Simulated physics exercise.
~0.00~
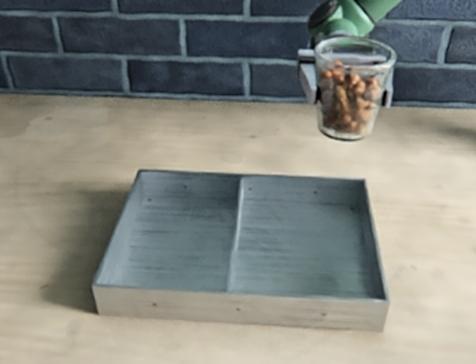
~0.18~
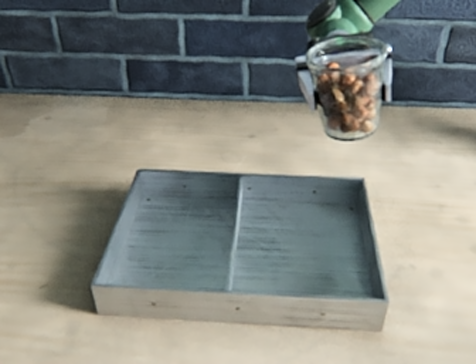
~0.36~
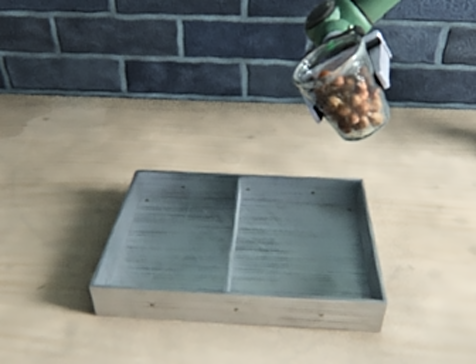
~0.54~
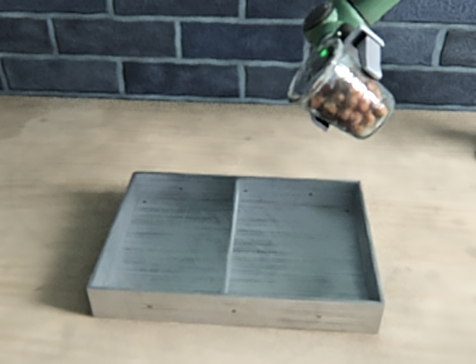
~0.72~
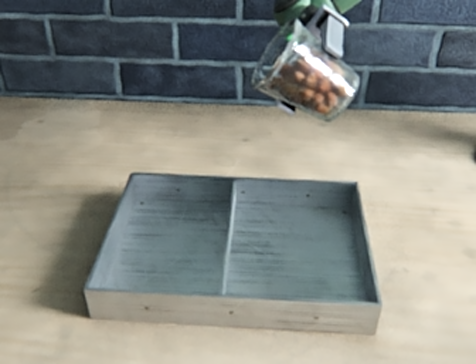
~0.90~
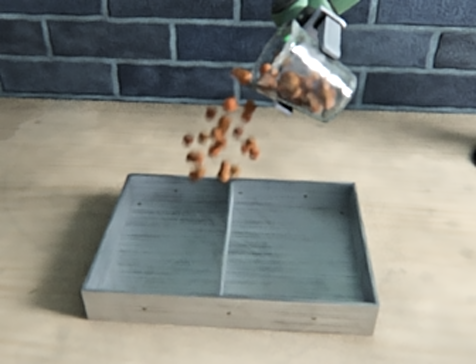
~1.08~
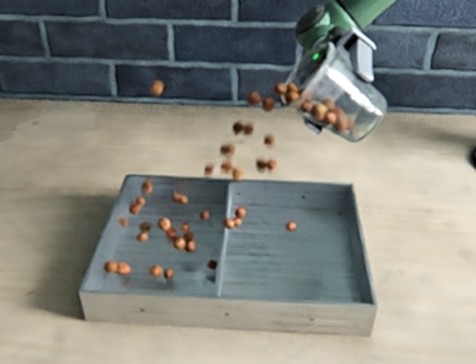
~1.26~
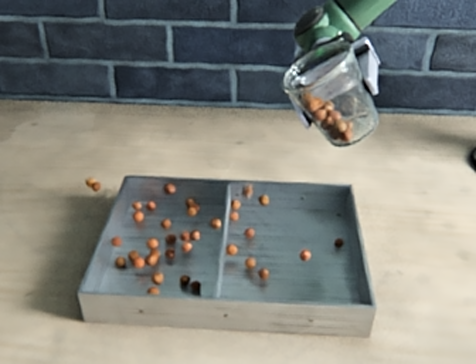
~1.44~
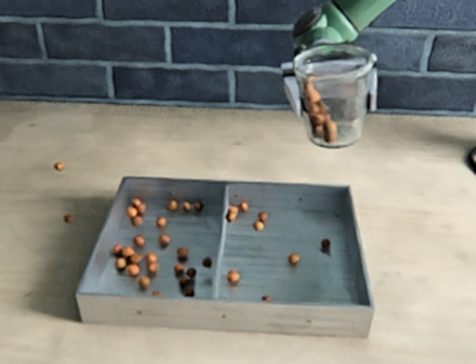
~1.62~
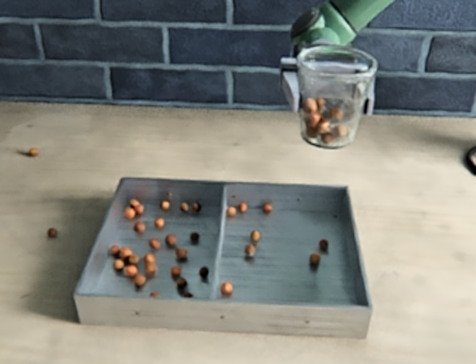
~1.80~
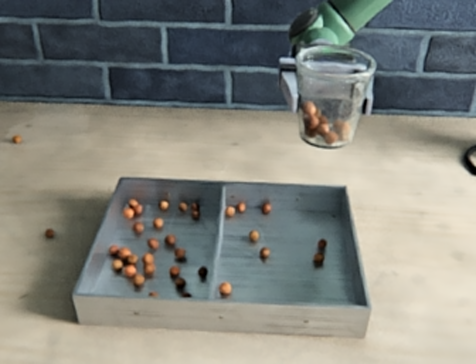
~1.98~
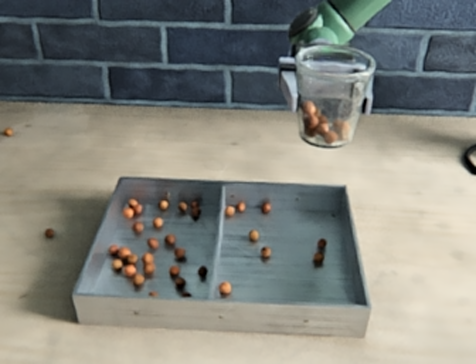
A green robot arm holds a clear cup of brown hazelnuts above a pale wooden table, seen from slightly above against a dark blue-grey brick wall. Below it sits a shallow grey tray split by a cross wall into left and right parts. The arm tips the cup toward the left, and the nuts spill out in a loose stream, bouncing and scattering across the tray. It then swings the cup back upright with some nuts still inside. Most of the spilled nuts rest in the left part, fewer lie in the right, and a couple end up on the table to the left.
